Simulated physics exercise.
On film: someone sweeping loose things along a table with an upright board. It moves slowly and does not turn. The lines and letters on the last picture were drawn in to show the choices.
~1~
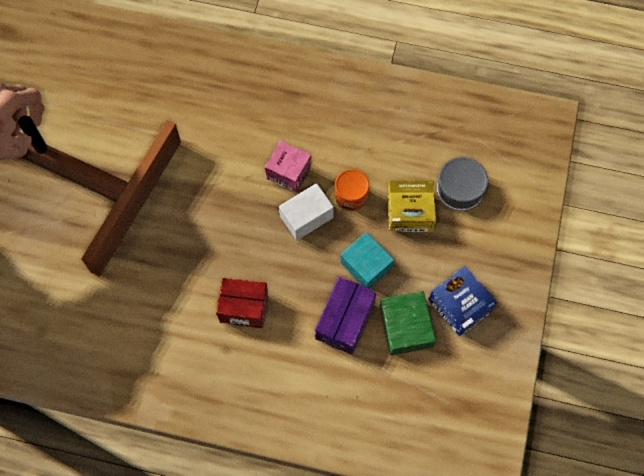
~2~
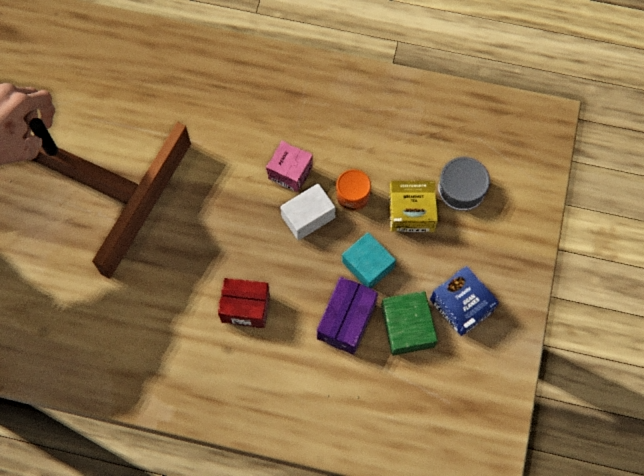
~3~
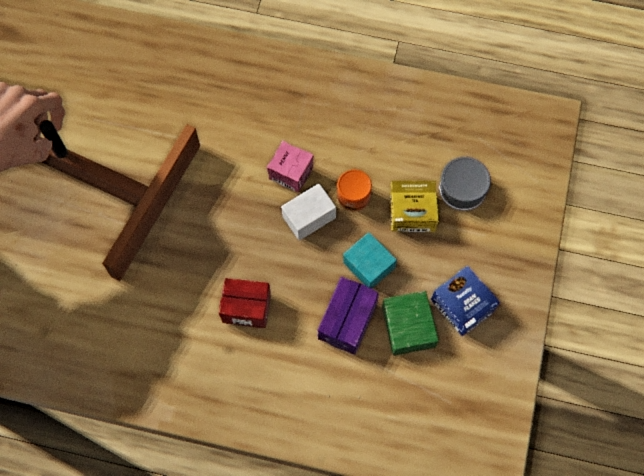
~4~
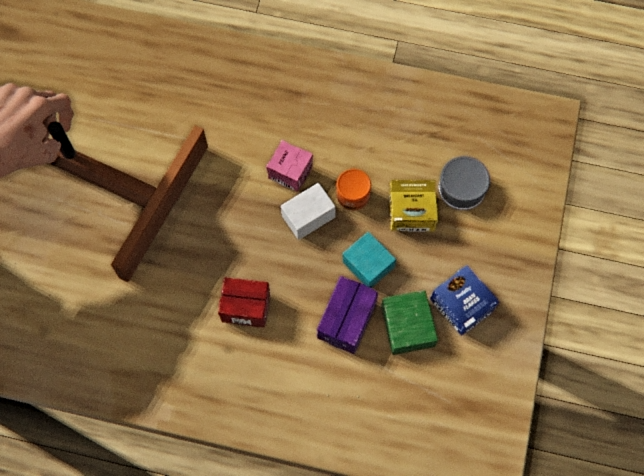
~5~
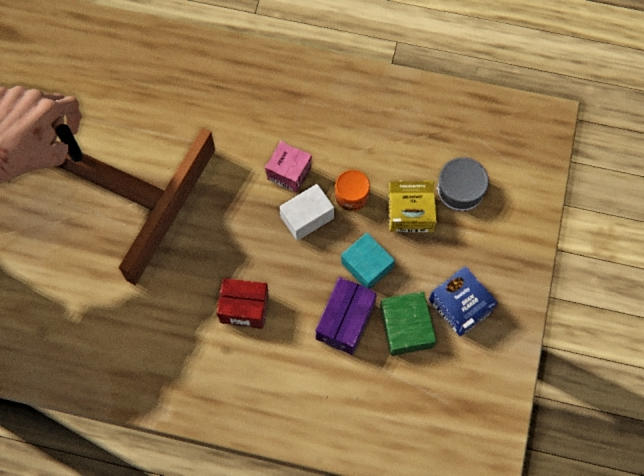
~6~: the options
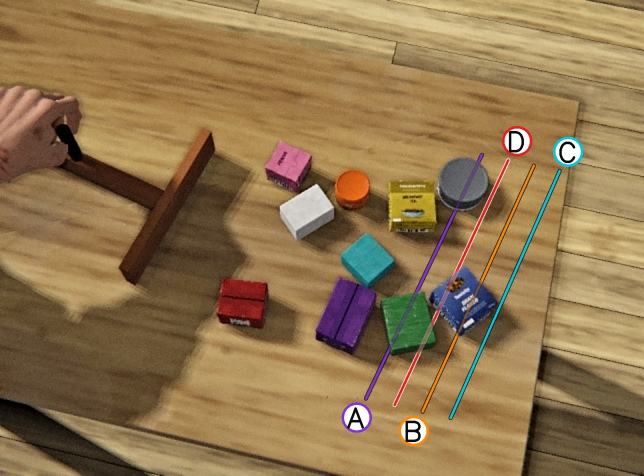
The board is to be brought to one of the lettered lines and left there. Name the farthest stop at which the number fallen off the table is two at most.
As far as mark B.
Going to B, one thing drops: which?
It is the yellow box.
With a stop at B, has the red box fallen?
No.
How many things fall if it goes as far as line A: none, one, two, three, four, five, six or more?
The count is none.
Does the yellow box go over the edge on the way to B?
Yes.
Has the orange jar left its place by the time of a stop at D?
Yes.
On the marked copy, A at (427, 271); B at (481, 283); C at (508, 289); D at (454, 277).
Following B. Soon after the start, board (278, 222); red box (265, 318); pink packet (335, 178).
Later, board (391, 247); yellow box (509, 237); blue packet (469, 300).
In the end, board (482, 266); yellow box over the edge; orange jar (553, 260); one fallen.
As for the rest, A is within the limit but short; C drops four; D is within the limit but short.
